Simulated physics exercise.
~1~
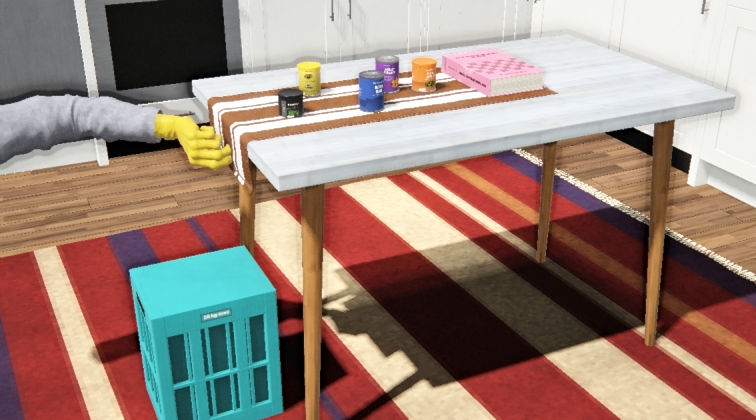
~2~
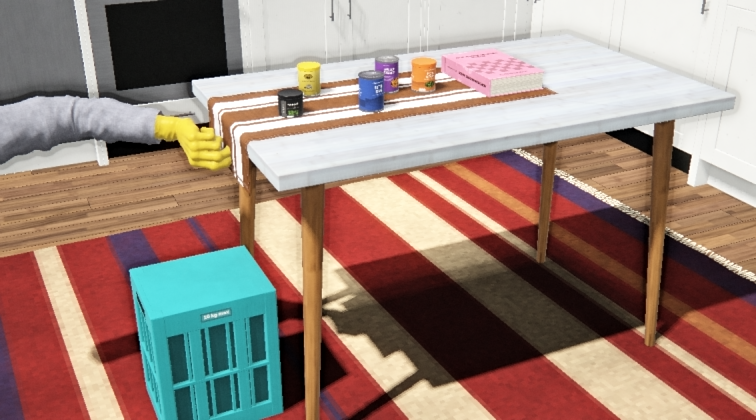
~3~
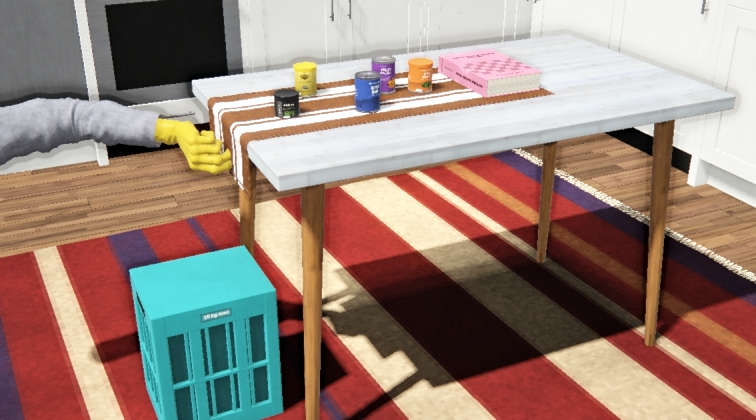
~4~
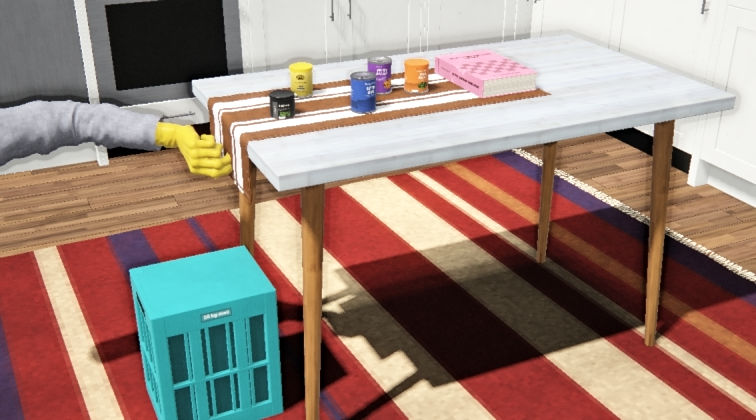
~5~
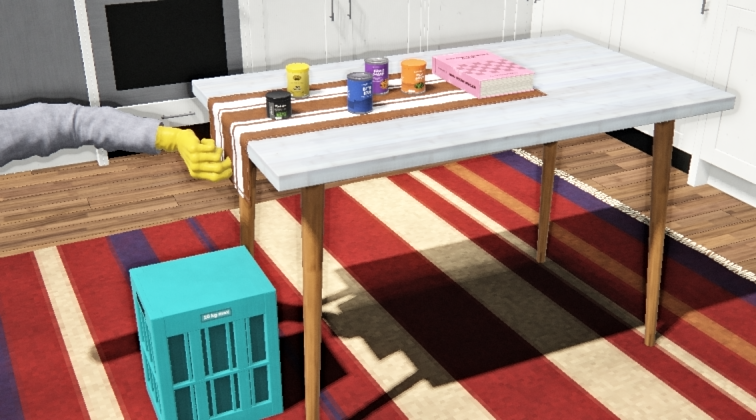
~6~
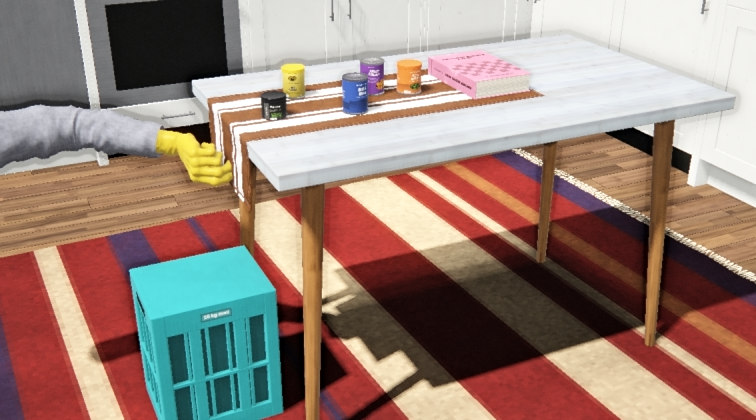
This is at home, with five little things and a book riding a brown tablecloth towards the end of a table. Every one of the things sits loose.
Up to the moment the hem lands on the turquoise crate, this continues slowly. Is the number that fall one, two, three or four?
Only two fail to stay up.
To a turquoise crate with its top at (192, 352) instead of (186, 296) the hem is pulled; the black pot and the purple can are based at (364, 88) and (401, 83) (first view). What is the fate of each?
As for the black pot, it leaves the top; as for the purple can, it stays in place.
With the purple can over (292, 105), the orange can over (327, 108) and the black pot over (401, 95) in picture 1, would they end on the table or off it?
The purple can would end up off, the orange can would end up off, the black pot would stay in place.
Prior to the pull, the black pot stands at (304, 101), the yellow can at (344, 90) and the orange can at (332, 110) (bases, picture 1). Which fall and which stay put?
Result - the black pot comes off, the yellow can stays put, and the orange can comes off.
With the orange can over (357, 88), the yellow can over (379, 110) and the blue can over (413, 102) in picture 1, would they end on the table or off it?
Result - orange can retained; yellow can retained; blue can retained.
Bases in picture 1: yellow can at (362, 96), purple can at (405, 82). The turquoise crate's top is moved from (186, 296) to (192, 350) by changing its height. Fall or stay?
The yellow can is lost, the purple can stays put.
A little later, hem near (233, 238); black pot gone.
Next, hem on the crate; black pot and yellow can gone.
When it is over, hem on the crate; black pot and yellow can gone. The answer is two.
